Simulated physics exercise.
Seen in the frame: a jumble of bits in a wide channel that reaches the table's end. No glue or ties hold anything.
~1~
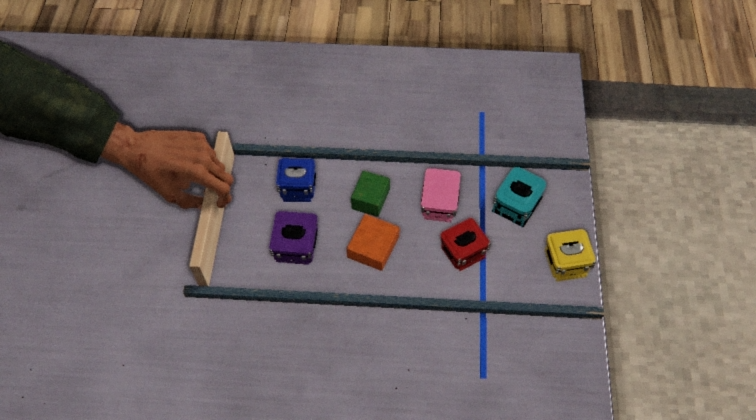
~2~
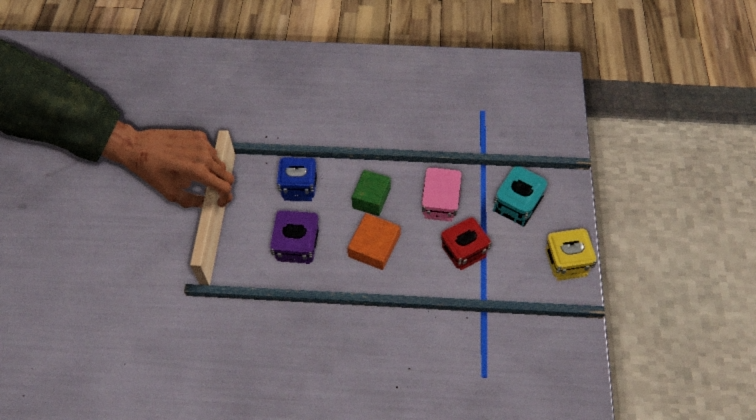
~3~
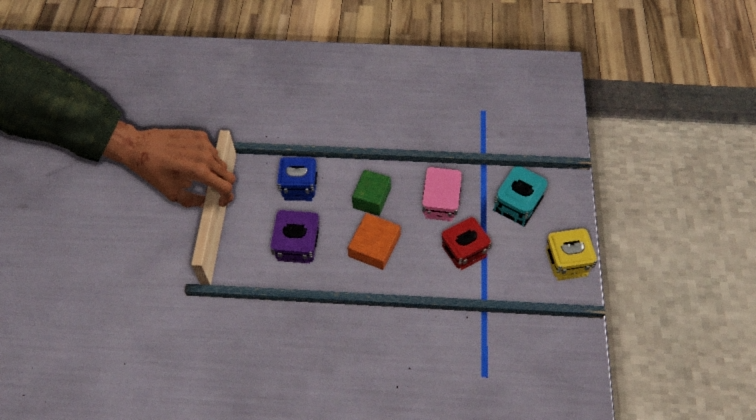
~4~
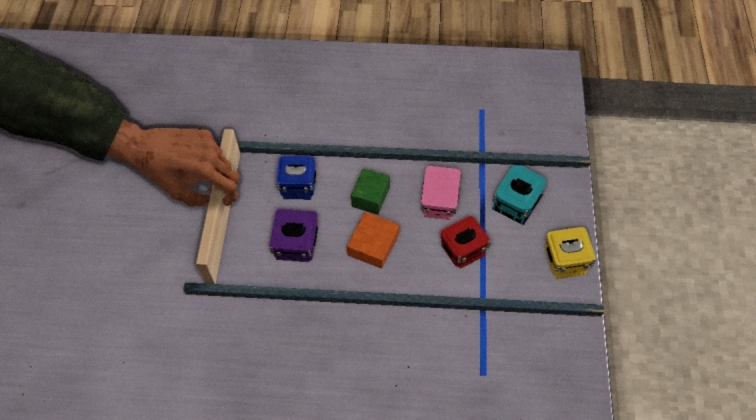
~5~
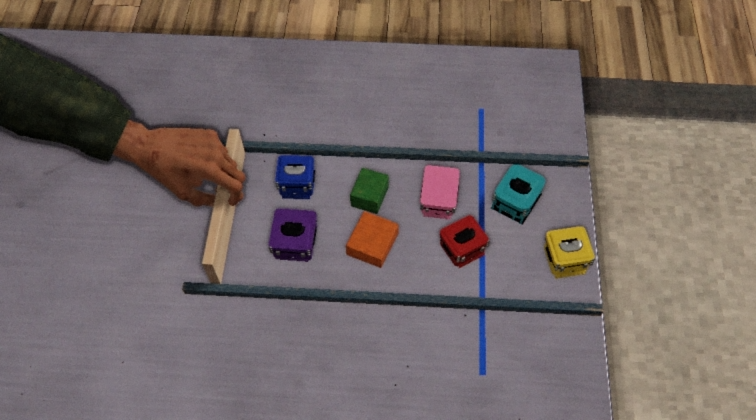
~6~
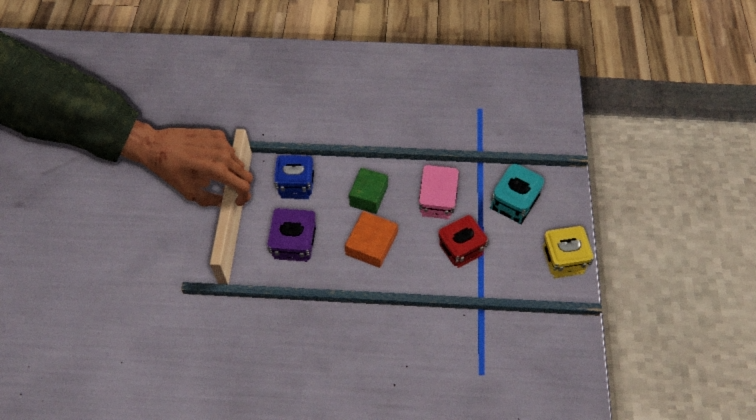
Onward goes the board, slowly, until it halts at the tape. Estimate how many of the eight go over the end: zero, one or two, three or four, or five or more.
My estimate: One or two.
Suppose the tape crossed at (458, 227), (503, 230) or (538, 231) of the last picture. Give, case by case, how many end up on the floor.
Tallies in the order given: 0, 3, 5.
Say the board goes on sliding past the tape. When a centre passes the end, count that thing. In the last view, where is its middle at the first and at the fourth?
The middle is at about (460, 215), later at about (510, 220).
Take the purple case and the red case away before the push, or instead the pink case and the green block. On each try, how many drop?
1, then 1.
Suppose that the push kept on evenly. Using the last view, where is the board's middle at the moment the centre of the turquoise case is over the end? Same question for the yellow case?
Near (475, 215), then near (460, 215).
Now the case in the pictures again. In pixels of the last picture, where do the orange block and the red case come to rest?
(542, 243), and the other (583, 254).
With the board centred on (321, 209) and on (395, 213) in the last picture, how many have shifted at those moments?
Tally at point one: 4; at point two: 7.
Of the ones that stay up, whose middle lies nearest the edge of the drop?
It's the red case.
Early on, none off yet; yellow case at rest near (566, 252); turquoise case at rest near (517, 193); red case at rest near (462, 242).
A while later, none off yet; yellow case at rest near (566, 252); turquoise case at rest near (517, 193); red case travelled a little near (484, 245).
Further along, none off yet; yellow case travelled a little near (587, 254); turquoise case travelled about its own width near (566, 190); red case travelled well along near (548, 252).
Finally, the number that fall off is one or two; lost, turquoise case and yellow case.
